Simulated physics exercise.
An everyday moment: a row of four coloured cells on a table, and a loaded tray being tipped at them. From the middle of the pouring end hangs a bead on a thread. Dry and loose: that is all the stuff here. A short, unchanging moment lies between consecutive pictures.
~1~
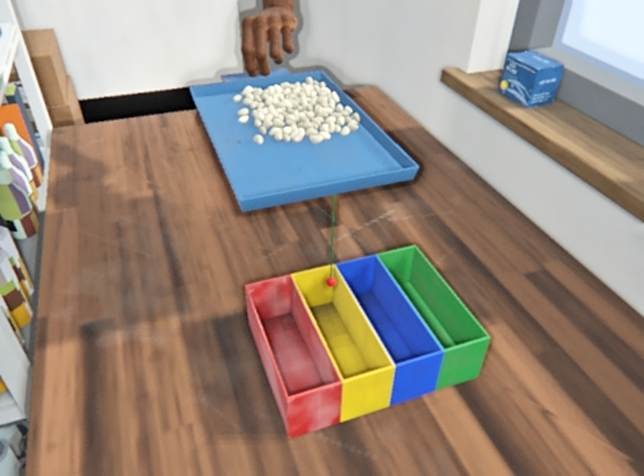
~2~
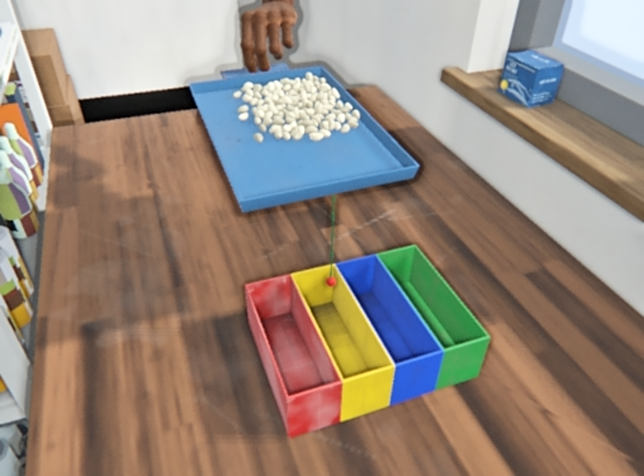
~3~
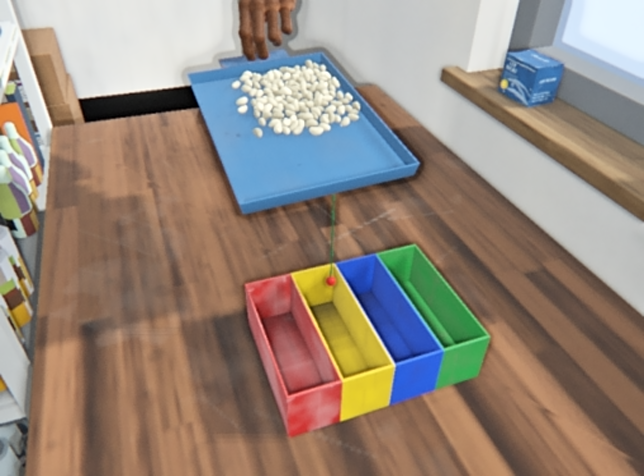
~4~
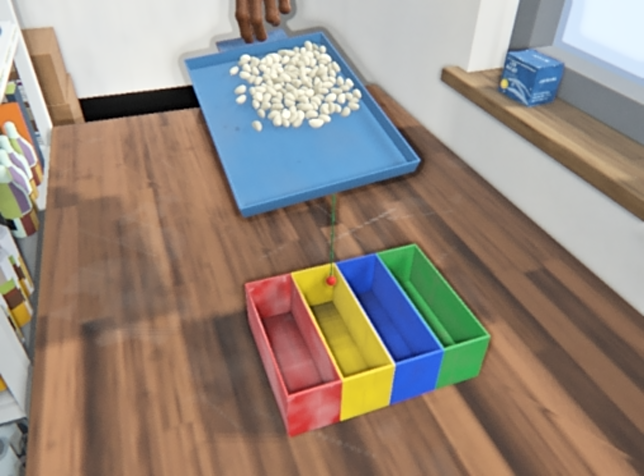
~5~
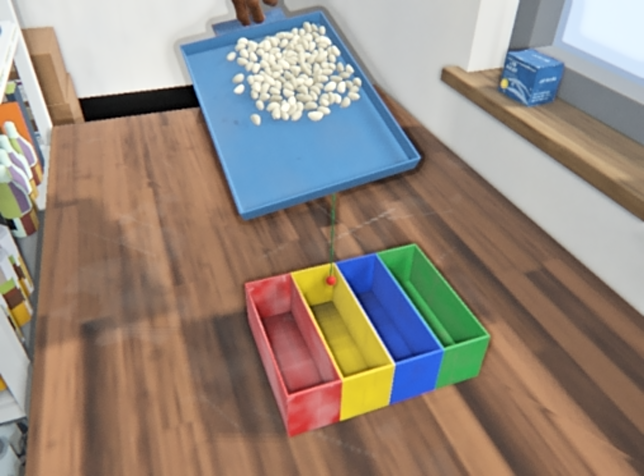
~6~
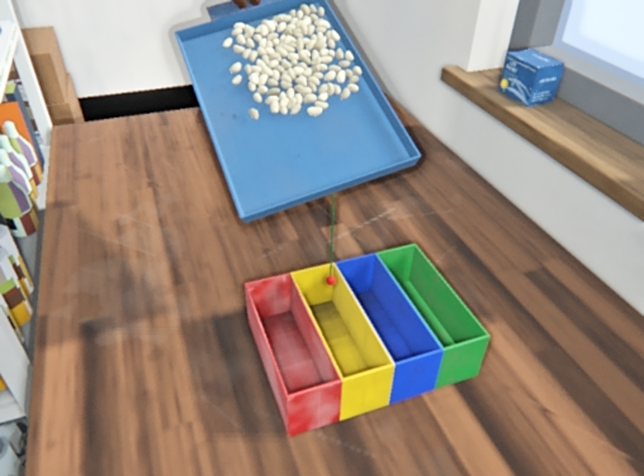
A blue tray loaded with loose white beans sits at the far end of a brown wooden table, seen from above at an angle in a bright room, with a small blue box on the windowsill at right. Nearer, red, yellow, blue and green cells stand in a row left to right, beneath a red bead hanging on a thread. A hand at the tray's far edge raises that end steadily, the near edge dips slightly leftward, and the beans stay heaped while the camera remains still.
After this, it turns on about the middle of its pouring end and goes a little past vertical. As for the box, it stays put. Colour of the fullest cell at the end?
Red.
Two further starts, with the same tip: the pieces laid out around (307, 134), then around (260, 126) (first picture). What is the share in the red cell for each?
It comes to about 50 per cent the first time and about 60 per cent the second.
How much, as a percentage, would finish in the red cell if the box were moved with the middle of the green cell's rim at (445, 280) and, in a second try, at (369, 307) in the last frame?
The first try gives 20 per cent, the second 20 per cent.
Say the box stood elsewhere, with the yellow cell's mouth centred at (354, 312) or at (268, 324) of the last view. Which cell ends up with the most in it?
You'd see the cell in red win the first time and yellow win the second.
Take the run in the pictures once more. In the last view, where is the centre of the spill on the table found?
Roughly at (208, 418).
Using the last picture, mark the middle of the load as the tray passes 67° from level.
Load centre: Approx. (264, 196).
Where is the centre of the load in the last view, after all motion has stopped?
The centre comes to rest near (282, 378).
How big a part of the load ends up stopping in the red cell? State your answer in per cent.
I'd put that share at some 50 per cent.
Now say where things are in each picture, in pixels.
In the first frame, corners of the pouring end at (242, 198) and (415, 166), level; middle of the load at (297, 109), white beans; bead on its thread at (331, 282); red cell at (315, 407); yellow cell at (367, 390); blue cell at (416, 375); green cell at (462, 360).
In the second frame, corners of the pouring end at (242, 199) and (415, 165), level; middle of the load at (297, 105).
In the third frame, corners of the pouring end at (242, 201) and (415, 162), tipped barely, lowest at the left corner; middle of the load at (297, 96).
In the fourth frame, corners of the pouring end at (242, 206) and (416, 159), tipped a little, lowest at the left corner; middle of the load at (296, 83).
In the fifth frame, corners of the pouring end at (243, 210) and (416, 157), tipped clearly, lowest at the left corner; middle of the load at (295, 70).
In the sixth frame, corners of the pouring end at (243, 214) and (416, 155), tipped clearly, lowest at the left corner; middle of the load at (293, 57); red cell at (315, 405); yellow cell at (367, 389); blue cell at (416, 373); green cell at (462, 359).
Soon after the last picture, tray tipped steeply; most on the tray; about a quarter falling or outside the box.
A little later, tray tipped past a quarter turn; about a quarter on the tray; about a third in the red cell; a stray few in the yellow cell; about a third falling or outside the box.
Later still, tray tipped past a quarter turn; about half in the red cell; a small part in the yellow cell; about a third falling or outside the box.
At rest, tray tipped past a quarter turn; about half in the red cell; a small part in the yellow cell; none in the blue cell; none in the green cell; about a third outside the box.
